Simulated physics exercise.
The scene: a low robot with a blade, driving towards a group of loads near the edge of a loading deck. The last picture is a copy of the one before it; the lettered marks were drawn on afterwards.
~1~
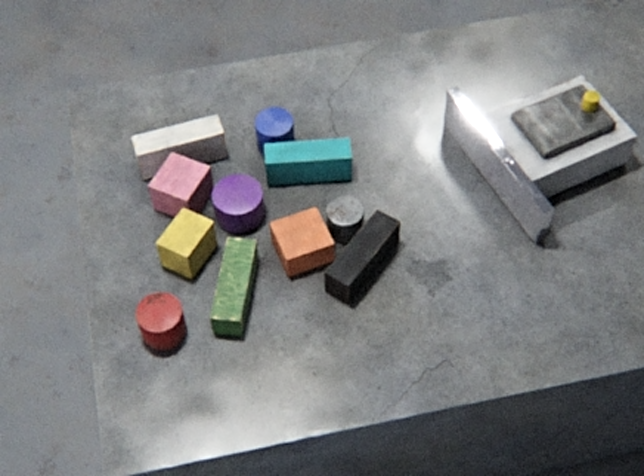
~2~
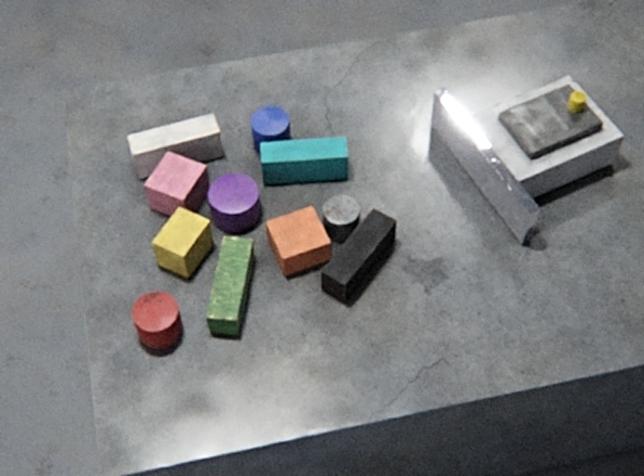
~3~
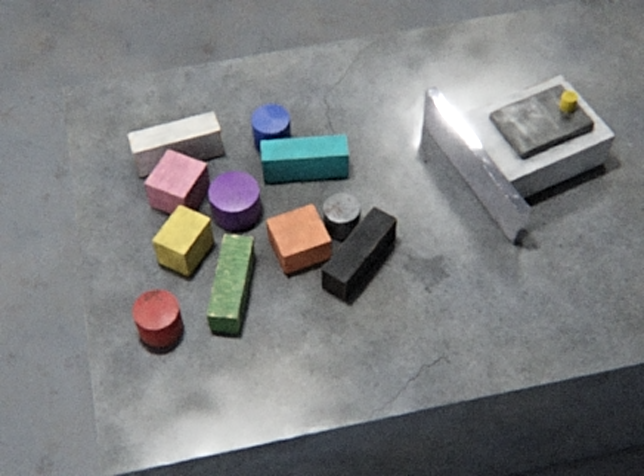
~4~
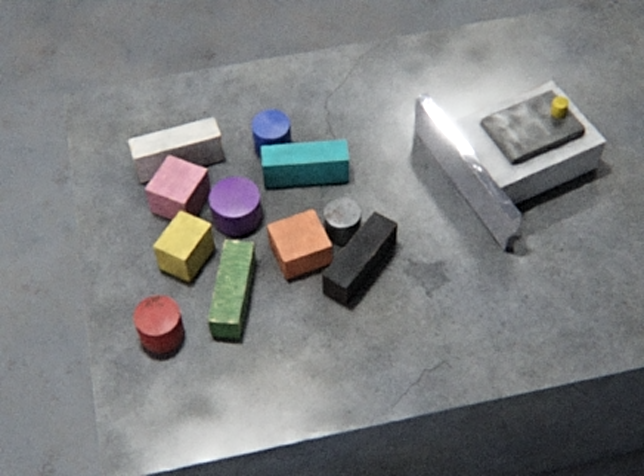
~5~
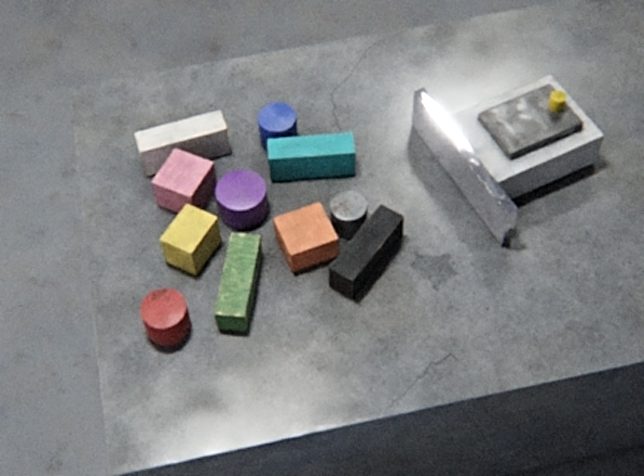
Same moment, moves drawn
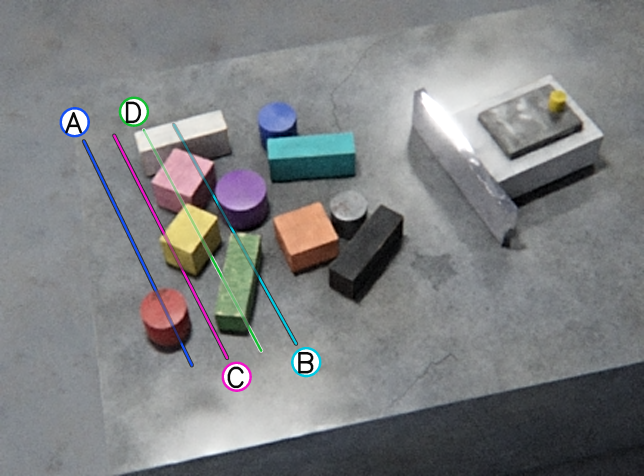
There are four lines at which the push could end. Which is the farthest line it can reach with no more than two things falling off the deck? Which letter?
C.
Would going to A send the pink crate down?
By then, yes.
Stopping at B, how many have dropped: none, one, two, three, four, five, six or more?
The count is none.
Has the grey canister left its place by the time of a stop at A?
Yes.
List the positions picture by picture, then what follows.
In the first picture, orange crate (302, 242); white bar (181, 147); green bar (235, 286).
In the second picture, robot (545, 122); pink crate (178, 186).
In the third picture, robot (536, 122); grey canister (342, 216).
In the fourth picture, robot (527, 128); red canister (160, 324).
In the fifth picture, robot (524, 122); turquoise stick (311, 157); black stick (367, 251); orange crate (306, 238).
On the marked copy, A at (133, 245); B at (230, 226); C at (166, 238); D at (198, 232).
Taking C. A third of the way, robot (421, 142); black stick (347, 262); turquoise stick (283, 164).
Two thirds of the way, robot (315, 162); pink crate (132, 198); red canister (157, 323).
When it is over, robot (231, 178); red canister over the edge; yellow crate (97, 263); one fallen.
As for the rest, A drops three; B is within the limit but short; D is within the limit but short.
